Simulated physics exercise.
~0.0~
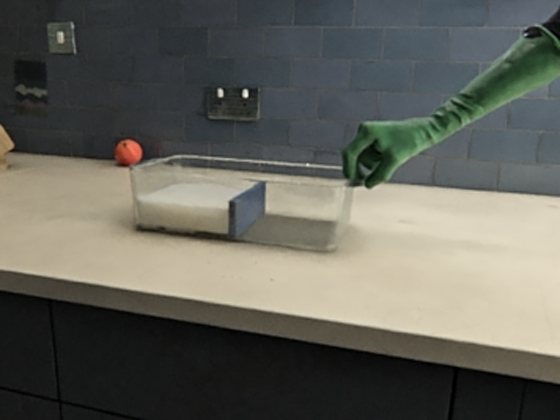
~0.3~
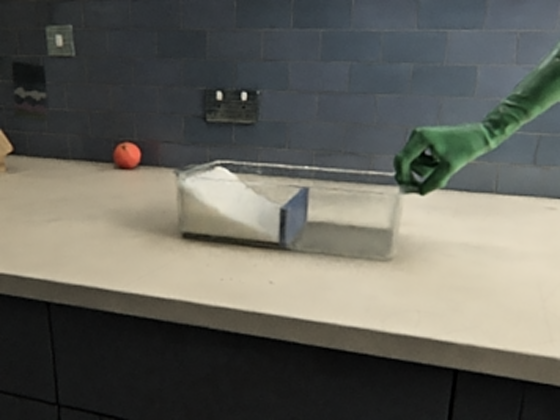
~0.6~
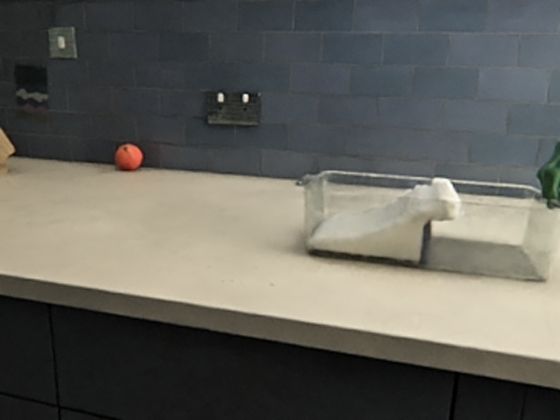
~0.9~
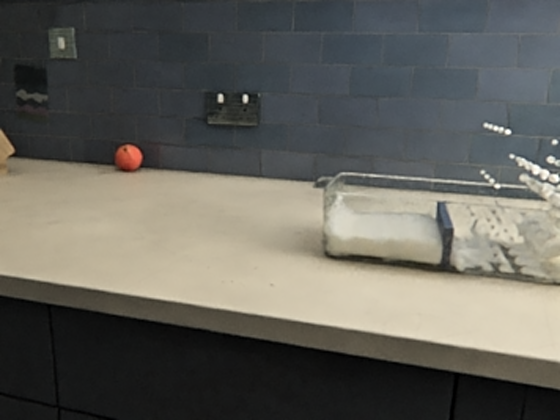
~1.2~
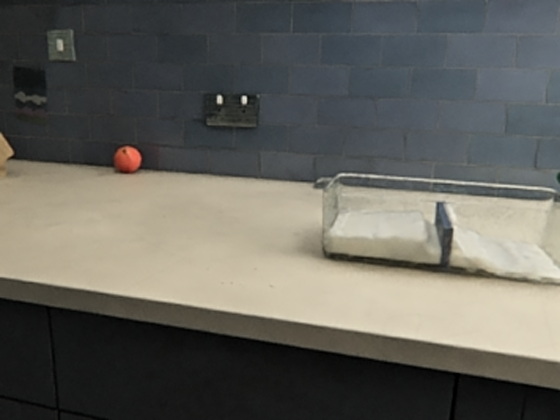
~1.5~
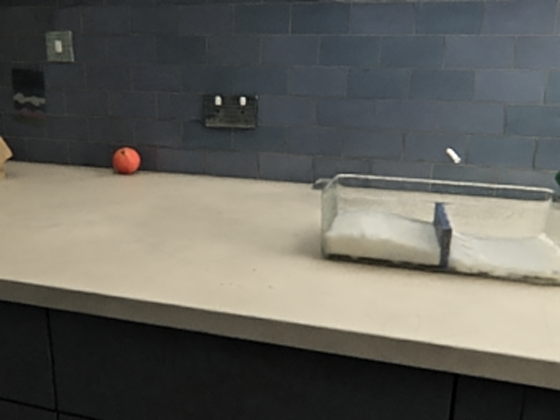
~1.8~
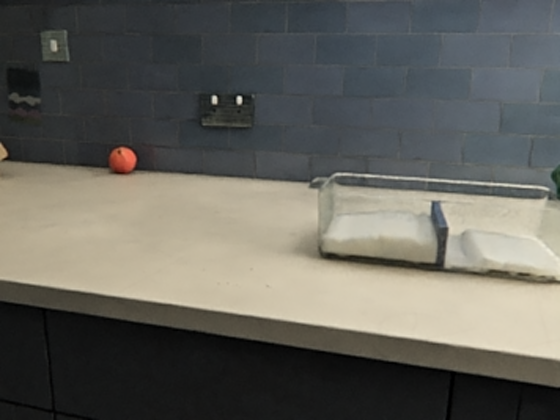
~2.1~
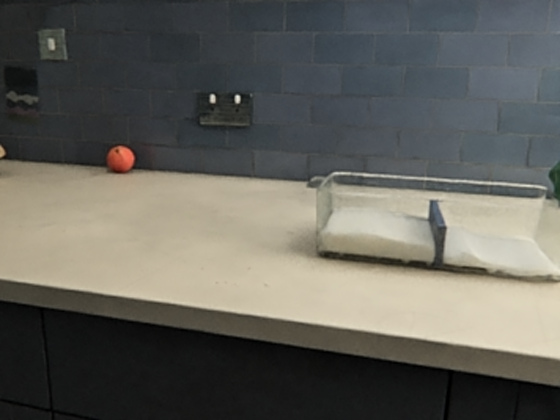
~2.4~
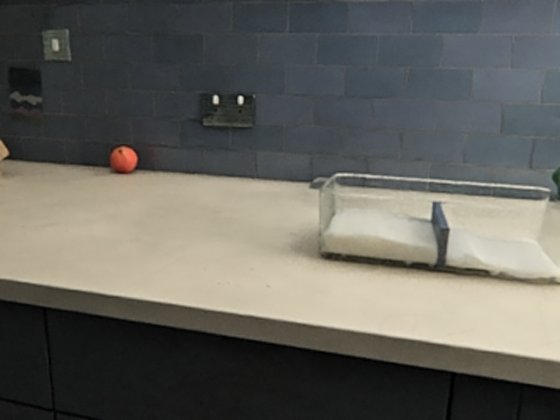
Divided glass tub of milk sliding right along a counter, pulled by a green-gloved hand, milk surging over the divider and settling on both sides.
